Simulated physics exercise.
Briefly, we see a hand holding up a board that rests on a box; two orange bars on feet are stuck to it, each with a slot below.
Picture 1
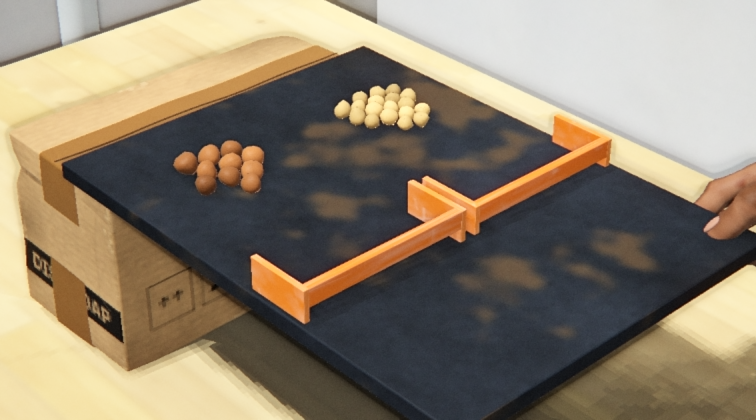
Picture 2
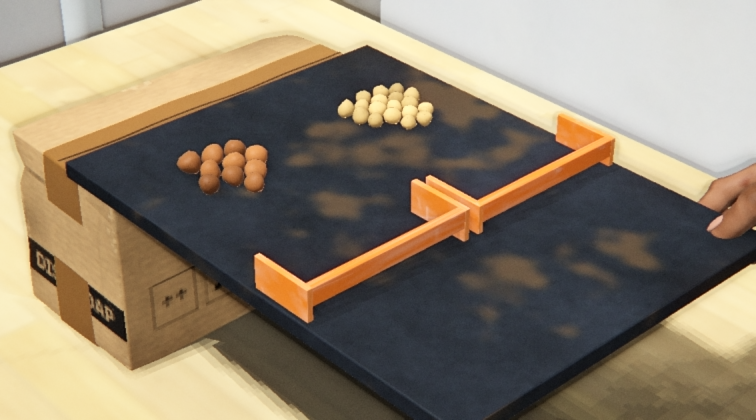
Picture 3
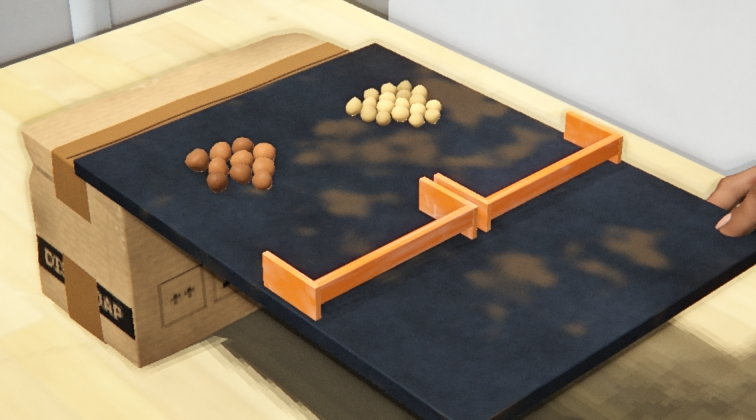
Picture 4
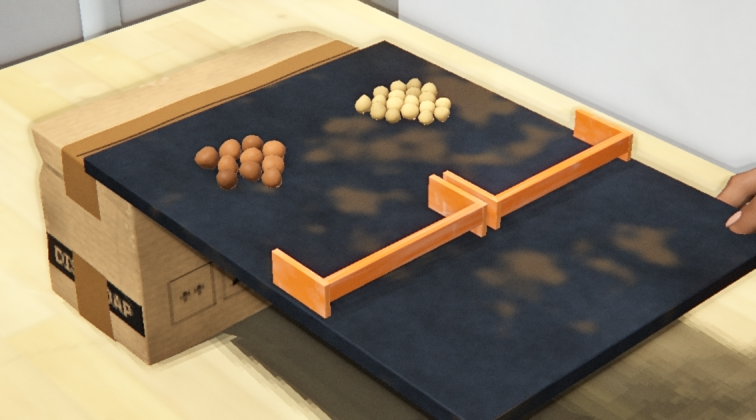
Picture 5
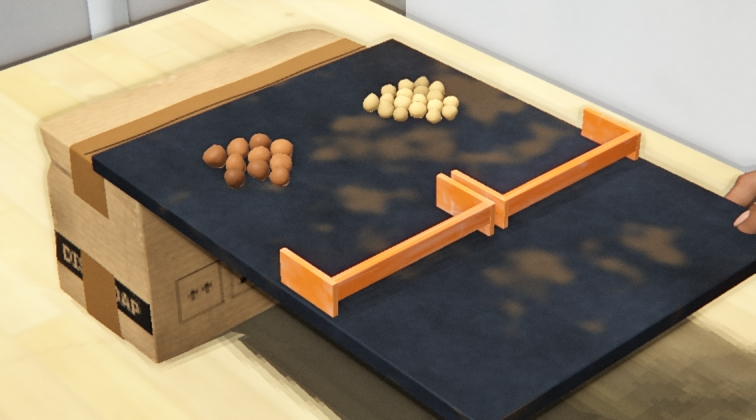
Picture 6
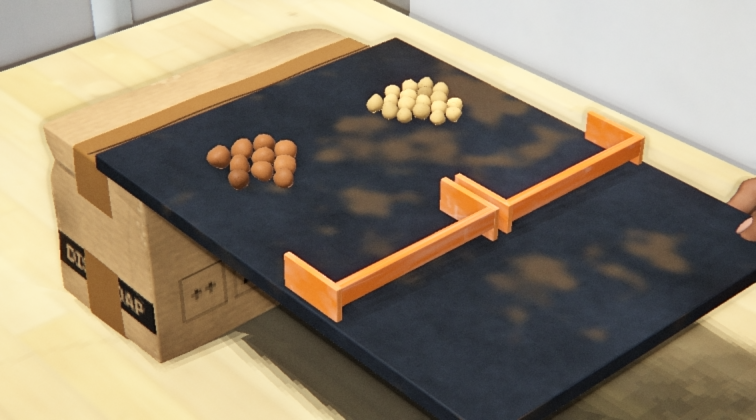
We see a hand holding the right end of a dark board that rests on a cardboard box, with two small batches of round pieces and two orange bars on it; everything shifts slightly rightward in view, the batches staying in place on the board.
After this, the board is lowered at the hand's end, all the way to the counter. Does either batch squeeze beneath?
The nearer batch is halted. The farther batch is halted.
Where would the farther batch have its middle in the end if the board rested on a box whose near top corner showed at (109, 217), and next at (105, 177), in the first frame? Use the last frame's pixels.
Centre at rest: First case roughly (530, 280), second case roughly (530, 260).
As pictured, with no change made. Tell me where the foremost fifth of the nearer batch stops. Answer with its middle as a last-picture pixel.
About (366, 381).
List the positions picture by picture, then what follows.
Held end of the board, level; box at (211, 189), nearly half as high as the board is long; nearer batch at (231, 164), a few hazelnuts; farther batch at (391, 109), a few dried chickpeas; nearer gate at (385, 256), its slot lower than a piece; farther gate at (542, 179), its slot lower than a piece, in the first frame.
Held end of the board, level; farther batch at (394, 108), in the second frame.
Held end of the board, level; nearer batch at (242, 161), in the third frame.
Held end of the board, level; farther batch at (412, 103), in the fourth frame.
Held end of the board, level; nearer batch at (259, 158), in the fifth frame.
Held end of the board, down by 1°; box at (244, 182); nearer batch at (263, 158), not moving; farther batch at (423, 103), not moving; nearer gate at (418, 255); farther gate at (575, 177), in the sixth frame.
Then, 0.56 s after the last picture, board sloping at 11°; nearer batch where it was; farther batch where it was.
Then, 1.15 s after the last picture, board sloping at 22°; nearer batch has reached its gate; farther batch has reached its gate.
Then, 1.86 s after the last picture, board resting at 27°; nearer batch has reached its gate; farther batch has reached its gate.
At rest, board resting at 27°; nearer batch gathered behind its gate; farther batch gathered behind its gate.
